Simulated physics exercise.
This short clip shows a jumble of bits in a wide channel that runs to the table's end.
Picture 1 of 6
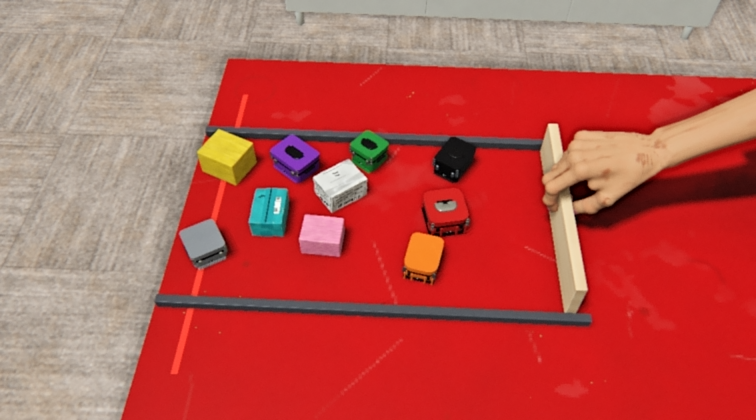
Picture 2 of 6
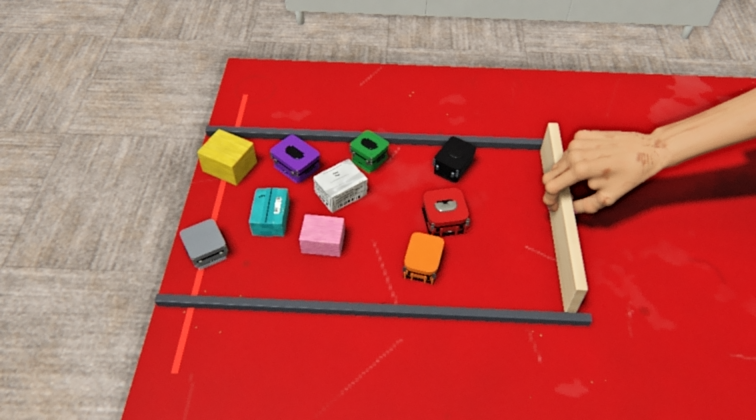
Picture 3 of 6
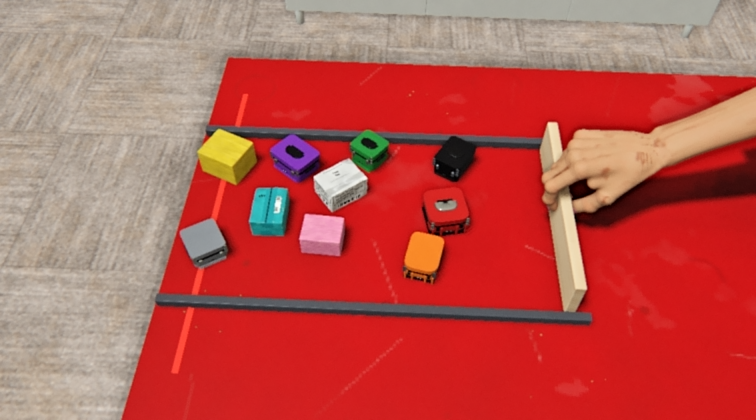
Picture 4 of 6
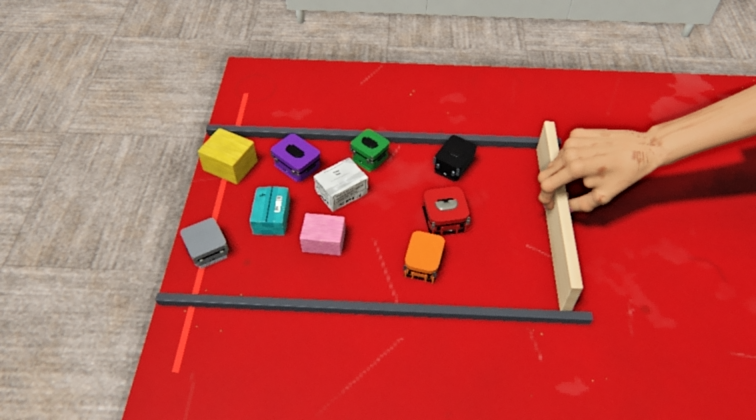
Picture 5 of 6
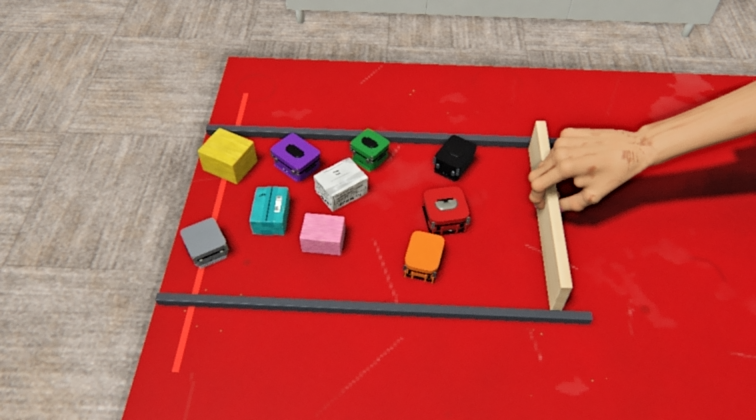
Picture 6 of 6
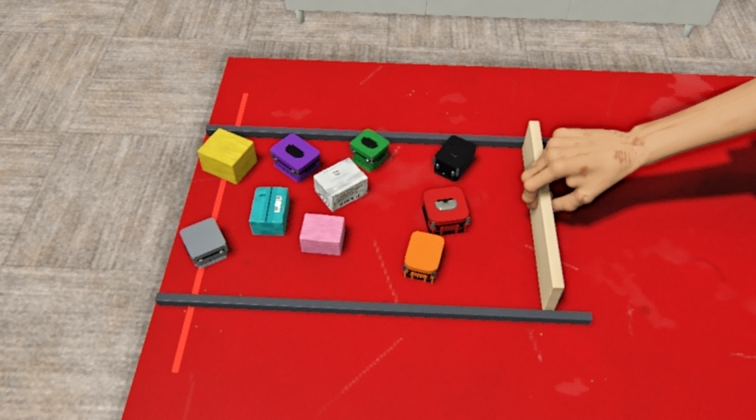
A hand held a pale wooden board upright between two dark rails on a red table, then slid it slightly left toward the scattered colourful little cases and blocks, which all stayed still.
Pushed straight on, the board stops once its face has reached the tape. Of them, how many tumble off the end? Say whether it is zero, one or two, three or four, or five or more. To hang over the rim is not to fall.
Most likely no fewer than five will tumble off the end.
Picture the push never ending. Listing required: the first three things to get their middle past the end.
First the yellow block, then the turquoise box, then the purple case.
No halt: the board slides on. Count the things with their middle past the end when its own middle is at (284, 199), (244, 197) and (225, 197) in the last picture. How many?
Result per place: 1; 3; 7.
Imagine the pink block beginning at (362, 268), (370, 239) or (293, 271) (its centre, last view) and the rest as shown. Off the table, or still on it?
Results in order - down; down; down.
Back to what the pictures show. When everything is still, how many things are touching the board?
Well, it touches 3.
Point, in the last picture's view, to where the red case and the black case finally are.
(196, 201) and (213, 154), roughly.
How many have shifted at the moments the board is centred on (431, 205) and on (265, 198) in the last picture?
Moved so far: 3, then 10.
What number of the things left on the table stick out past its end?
Number: 1.
Soon after, none off yet; grey case at rest near (205, 244); yellow block at rest near (228, 156); turquoise box at rest near (270, 211).
Then, none off yet; grey case at rest near (205, 244); yellow block moved a little near (203, 154); turquoise box moved about its own width near (234, 209).
At rest, the number that fall off is five or more; fallen, green case, white box, pink block, purple case, turquoise box, yellow block and grey case.
